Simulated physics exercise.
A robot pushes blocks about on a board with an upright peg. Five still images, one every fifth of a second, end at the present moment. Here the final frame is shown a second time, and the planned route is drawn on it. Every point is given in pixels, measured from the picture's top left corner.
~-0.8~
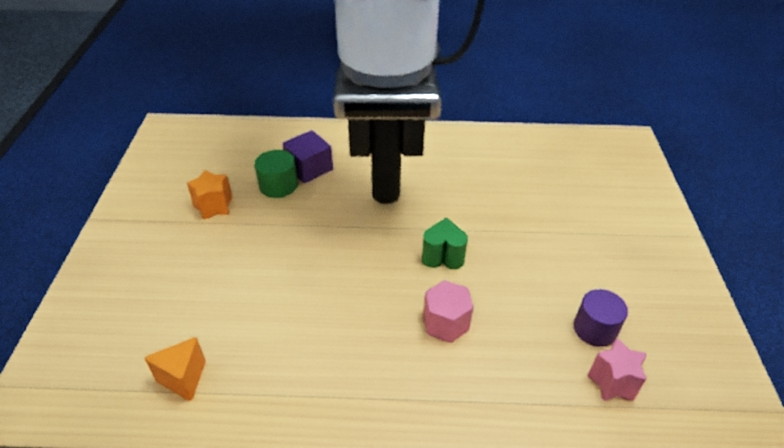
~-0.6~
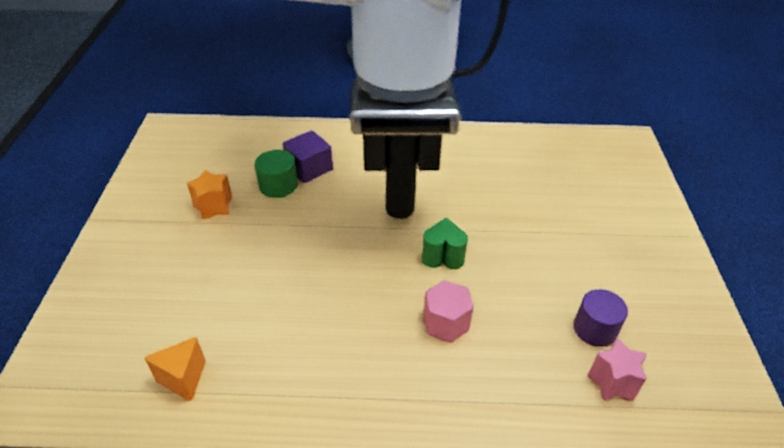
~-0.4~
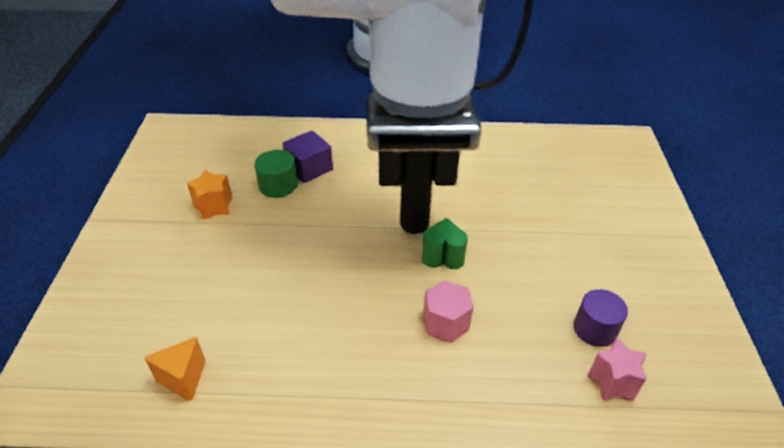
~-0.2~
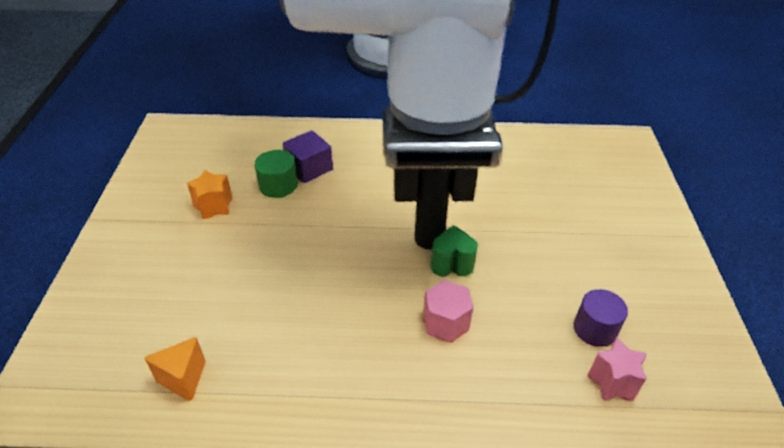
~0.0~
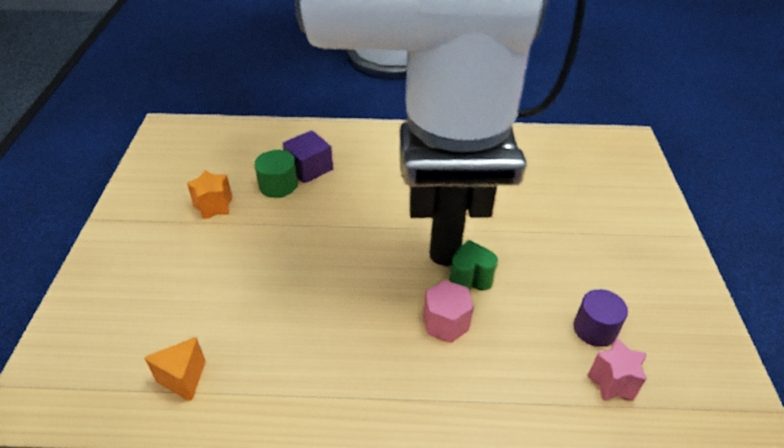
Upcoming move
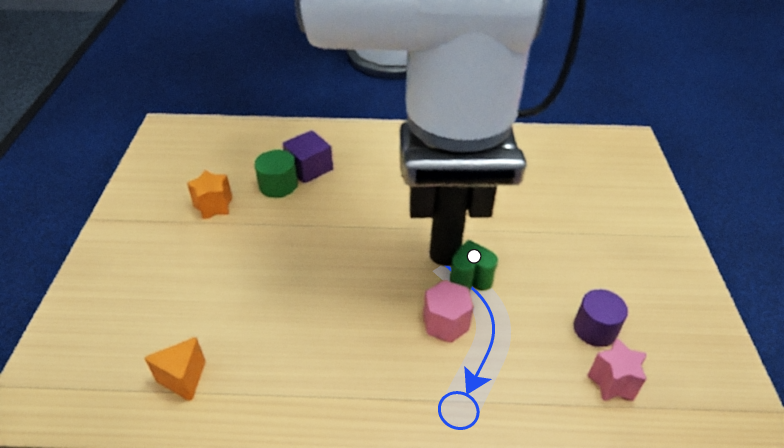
A robot arm moves its black peg toward the viewer and pushes the green heart block rightward.
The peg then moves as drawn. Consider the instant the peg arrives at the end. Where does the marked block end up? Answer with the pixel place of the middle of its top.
The spot you're after is about (535, 301) in the image.
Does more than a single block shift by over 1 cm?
I believe not.
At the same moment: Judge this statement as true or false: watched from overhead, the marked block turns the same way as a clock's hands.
False
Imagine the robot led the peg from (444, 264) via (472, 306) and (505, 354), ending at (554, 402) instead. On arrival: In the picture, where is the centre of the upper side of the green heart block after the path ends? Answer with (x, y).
My estimate: (518, 287).
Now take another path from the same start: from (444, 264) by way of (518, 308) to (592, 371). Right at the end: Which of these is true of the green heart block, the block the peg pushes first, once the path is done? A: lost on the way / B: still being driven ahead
Choice B: Still being driven ahead.
Drawn move, from (444, 264) through (485, 302) and (487, 355) to (459, 410); the dot is on the green heart block.
The first path, step by step. One third of the way, peg (487, 294); green heart block (524, 294), turned 20° anticlockwise.
Two thirds of the way, peg (489, 347); green heart block (535, 301), turned 30° anticlockwise.
At the end, peg (460, 402); pink hexagon still; green heart block (535, 301), turned 30° anticlockwise.
